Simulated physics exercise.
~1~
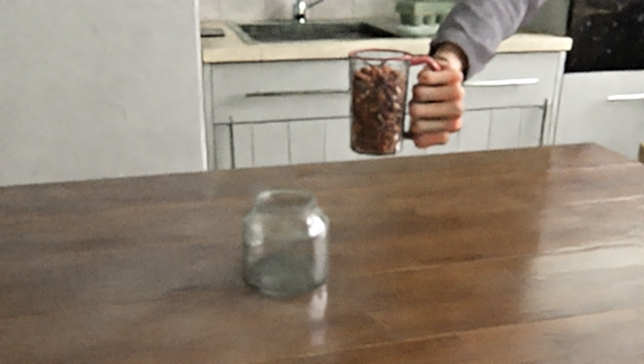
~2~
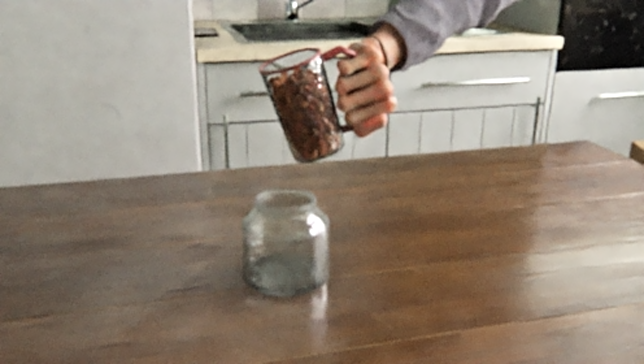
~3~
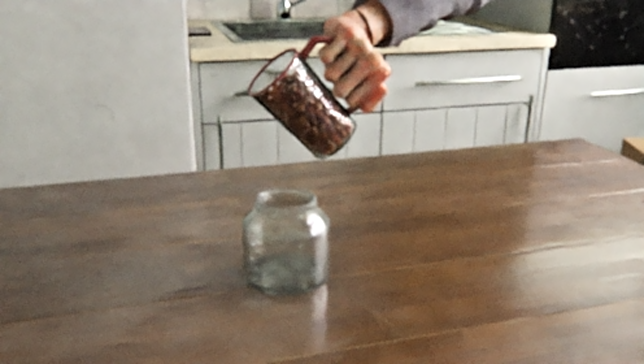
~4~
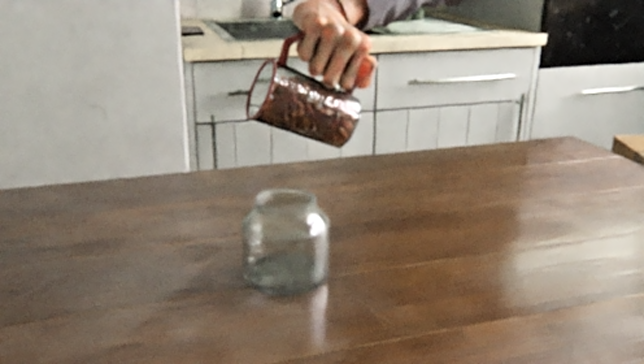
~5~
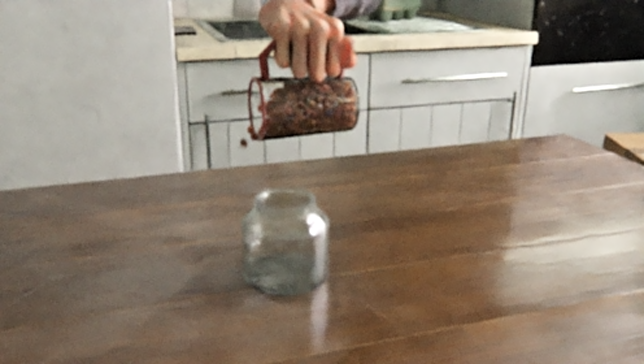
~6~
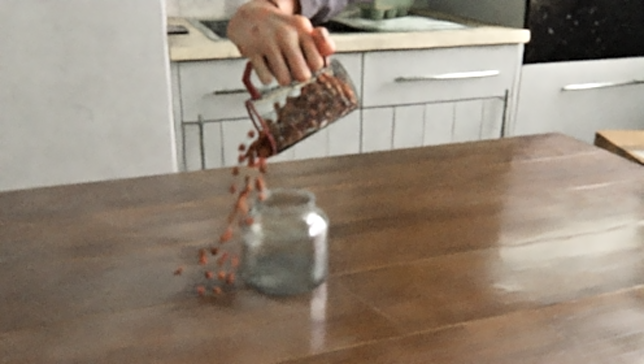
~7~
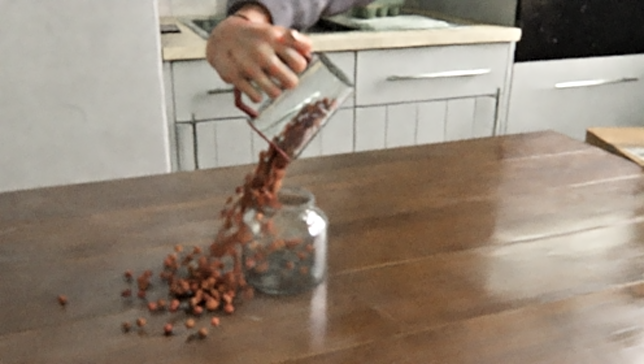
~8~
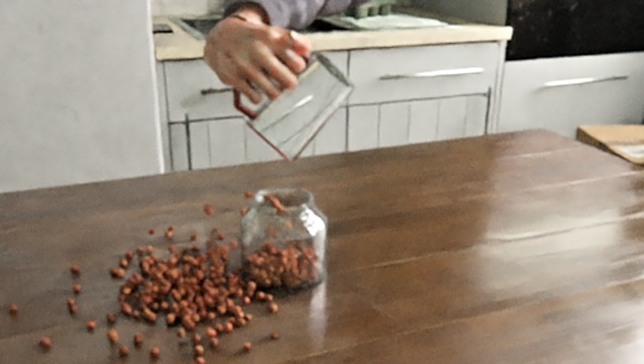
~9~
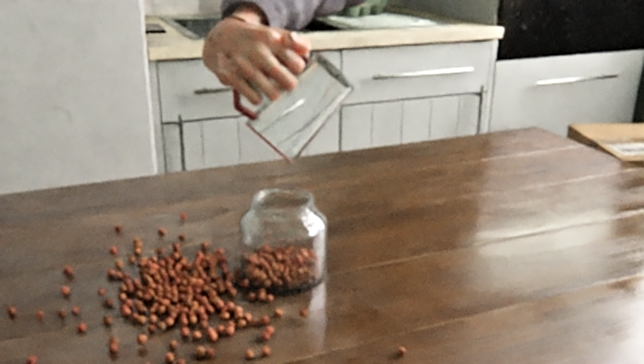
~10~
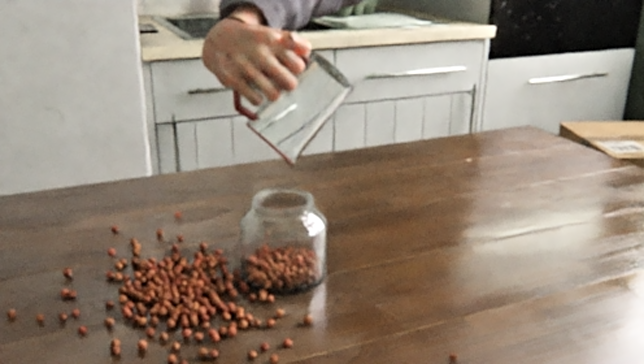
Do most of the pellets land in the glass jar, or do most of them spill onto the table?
Most of the pellets spill onto the table, mainly to the left of the jar. Only a smaller part lands inside the jar, and the cup is left practically empty.
